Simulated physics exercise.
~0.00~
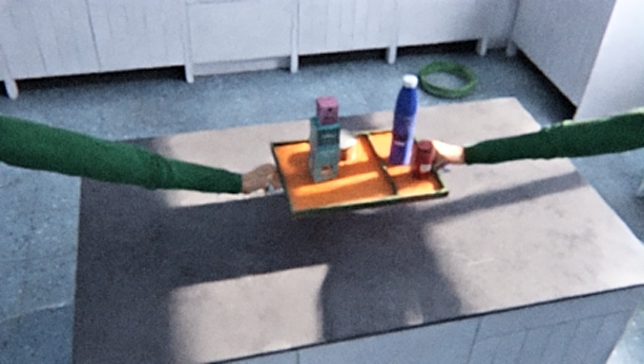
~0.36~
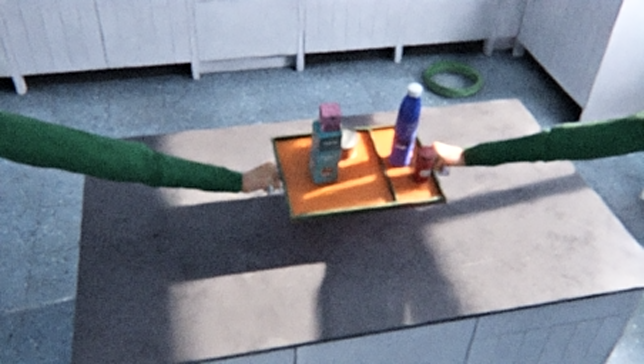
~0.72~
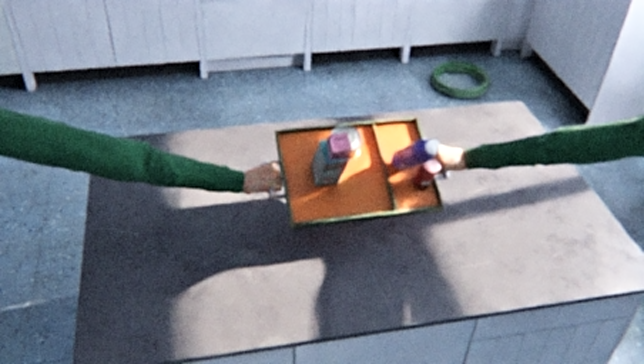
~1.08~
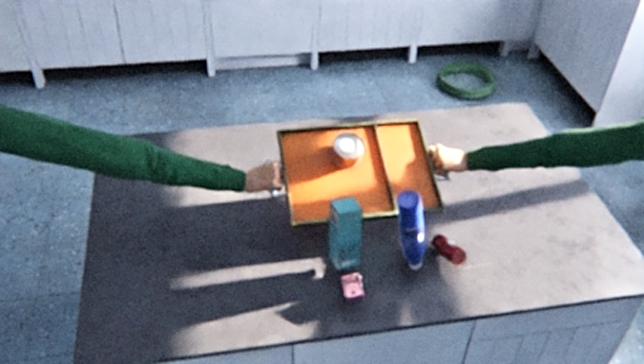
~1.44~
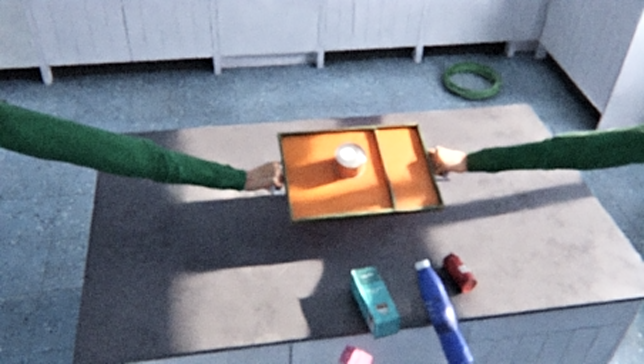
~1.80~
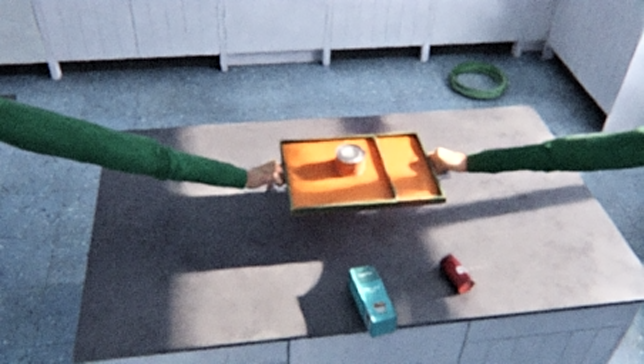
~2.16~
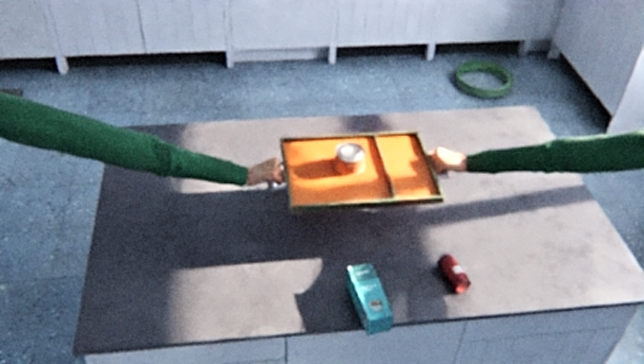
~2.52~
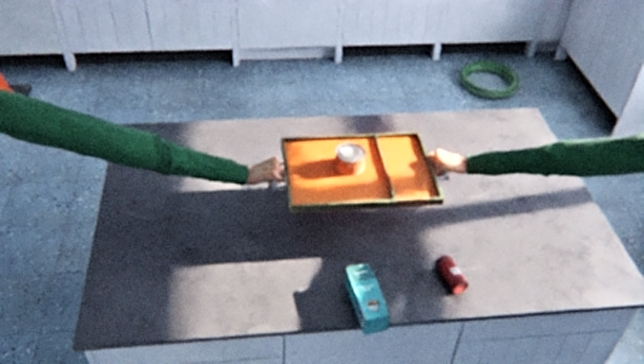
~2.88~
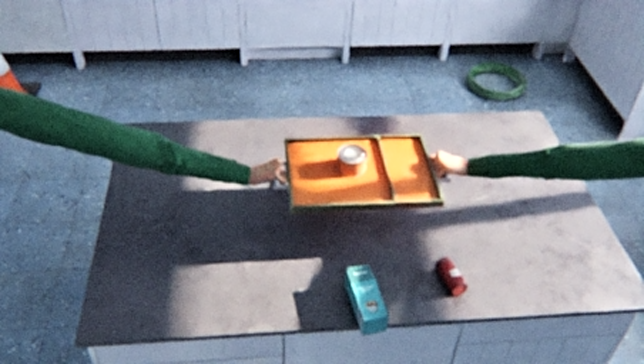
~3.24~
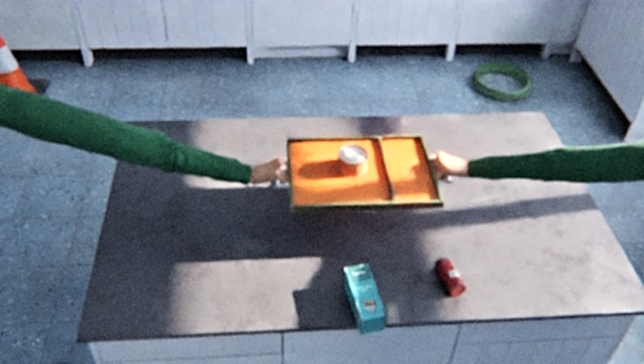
Hands tipping an orange tray toward the viewer, spilling a bottle, shaker and two cartons while a tub stays upright on it.
